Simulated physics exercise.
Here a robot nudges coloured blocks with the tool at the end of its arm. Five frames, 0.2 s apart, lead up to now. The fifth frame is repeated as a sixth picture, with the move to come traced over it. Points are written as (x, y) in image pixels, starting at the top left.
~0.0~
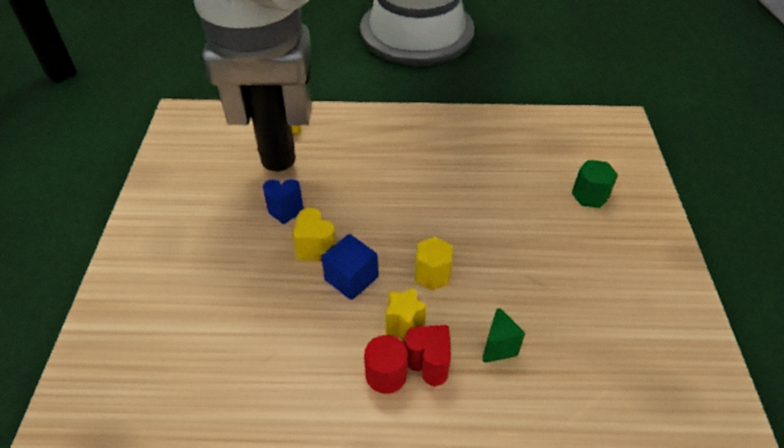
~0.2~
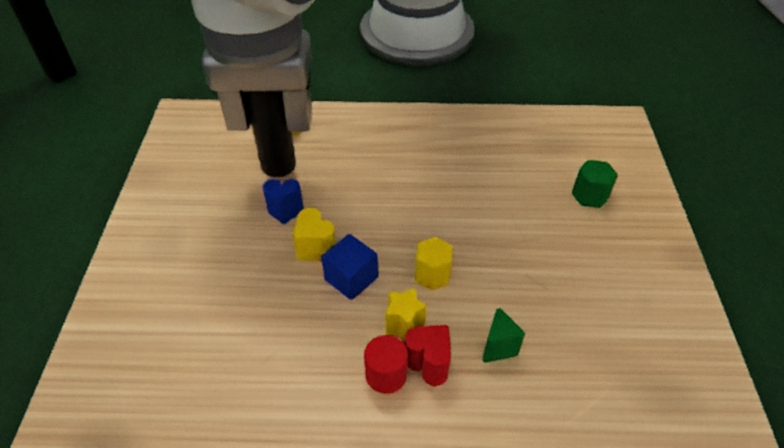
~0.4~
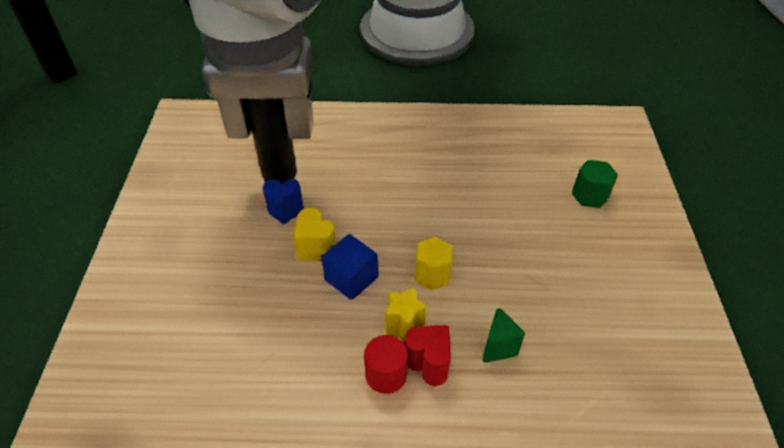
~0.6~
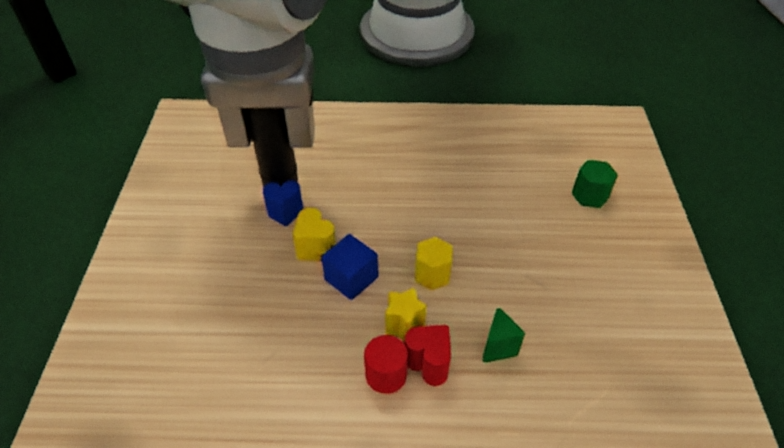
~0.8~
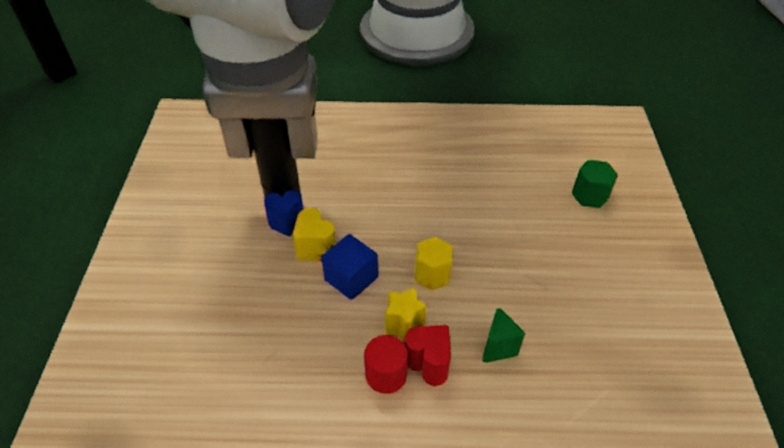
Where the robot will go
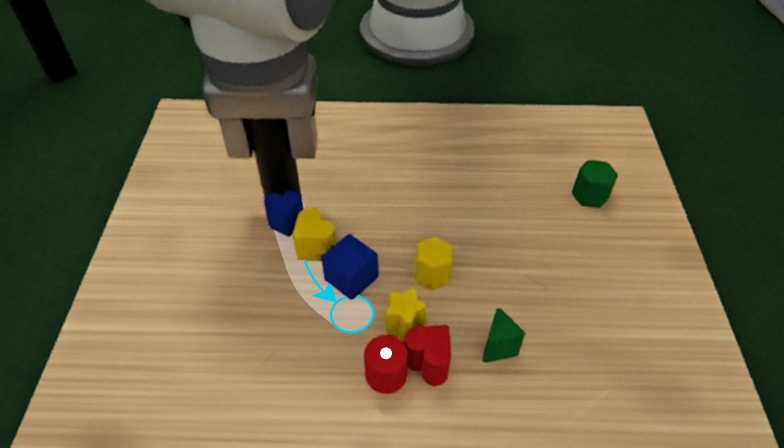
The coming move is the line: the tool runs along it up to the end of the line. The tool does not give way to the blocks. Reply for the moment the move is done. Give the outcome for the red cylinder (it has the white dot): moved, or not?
The red cylinder keeps its place.
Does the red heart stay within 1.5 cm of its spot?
Yes, that is how it ends up.
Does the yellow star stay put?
It seems not.
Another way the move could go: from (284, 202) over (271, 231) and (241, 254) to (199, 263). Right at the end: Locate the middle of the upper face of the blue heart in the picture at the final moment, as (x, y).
The middle of its upper face will lie at (273, 239).
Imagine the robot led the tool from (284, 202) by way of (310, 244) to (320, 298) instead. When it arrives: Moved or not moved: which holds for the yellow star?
That one moves away.
Drawn move, from (284, 202) by way of (297, 239) and (314, 280) to (352, 314); the dot is on the red cylinder.
What follows on the original path. One third of the way, tool (296, 230); blue heart (296, 240); yellow heart (335, 247), turned 35° anticlockwise; blue square block (368, 266), turned 20° clockwise.
Two thirds of the way, tool (313, 271); blue heart (309, 285); yellow heart (355, 264), turned 65° anticlockwise; blue square block (390, 277), turned 10° anticlockwise; yellow star (416, 308), turned 20° clockwise.
At the end, tool (351, 305); blue heart (322, 312), turned 55° clockwise; yellow heart (397, 286), turned 100° anticlockwise; blue square block (435, 280), turned 50° anticlockwise; red cylinder still; yellow star (448, 313), turned 75° clockwise; red heart (433, 346), turned 15° clockwise.
